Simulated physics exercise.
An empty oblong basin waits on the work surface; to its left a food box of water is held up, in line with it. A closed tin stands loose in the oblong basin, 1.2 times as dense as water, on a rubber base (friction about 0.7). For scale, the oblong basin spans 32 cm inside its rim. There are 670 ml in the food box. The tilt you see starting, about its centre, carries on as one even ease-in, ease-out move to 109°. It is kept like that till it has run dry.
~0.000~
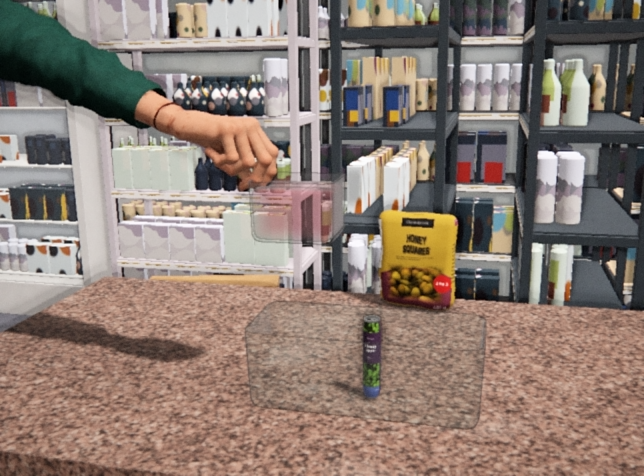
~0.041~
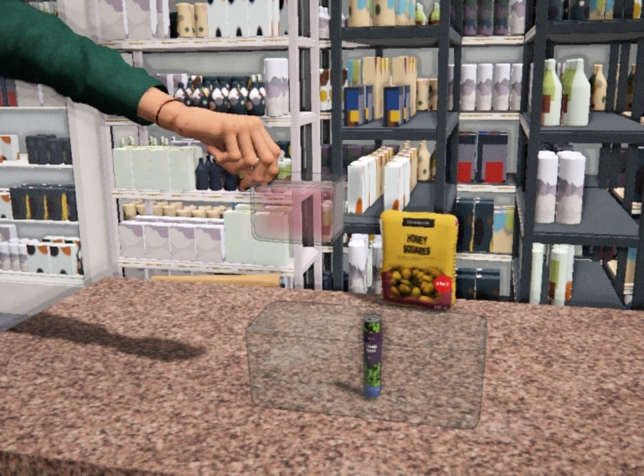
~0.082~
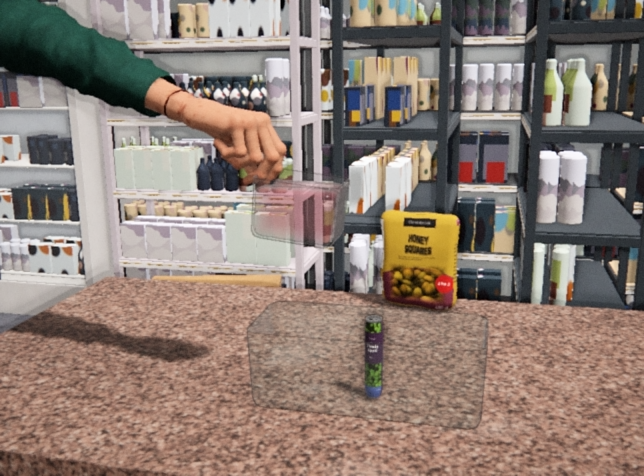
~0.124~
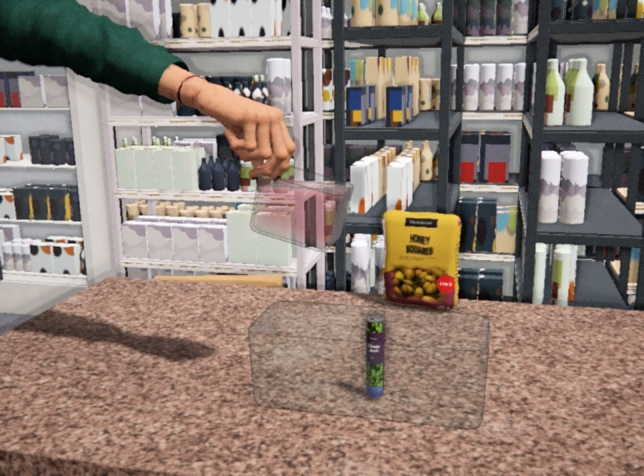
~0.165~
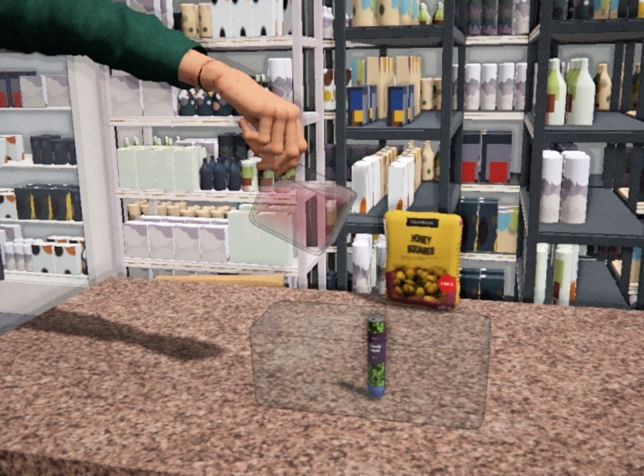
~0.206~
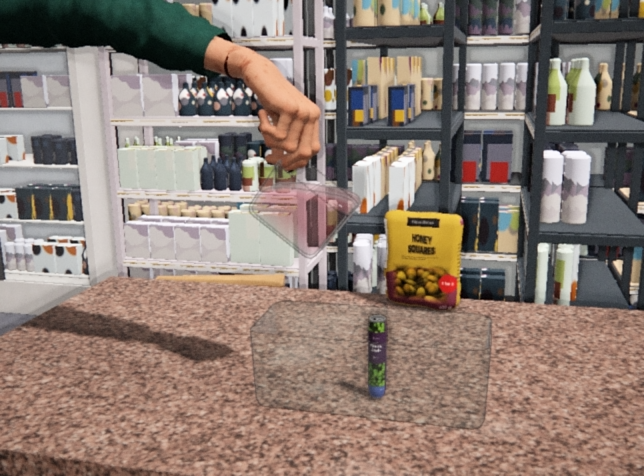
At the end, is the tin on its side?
It keeps standing.
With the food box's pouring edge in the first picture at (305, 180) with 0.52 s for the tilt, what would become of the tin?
Then it topples.
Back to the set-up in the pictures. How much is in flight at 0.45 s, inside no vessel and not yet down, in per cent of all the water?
Near 50 in a hundred.
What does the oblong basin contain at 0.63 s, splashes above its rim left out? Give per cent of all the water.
Near 84 in a hundred.
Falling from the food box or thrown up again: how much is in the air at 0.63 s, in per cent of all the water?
About 10 per cent.
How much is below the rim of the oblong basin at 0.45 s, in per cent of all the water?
About 24 per cent.
After 0.45 s the tilt is 104° and 27 per cent is still to pour; the tin stands where it began.
After 0.63 s the tilt is 109° and 4 per cent is still to pour; the tin stands where it began.
After 0.82 s the tilt is 109° and 0 per cent is still to pour; the tin stands where it began.
After 1.02 s the tilt is 109° and 0 per cent is still to pour; the tin stands where it began.
In the end the tin stands where it began.
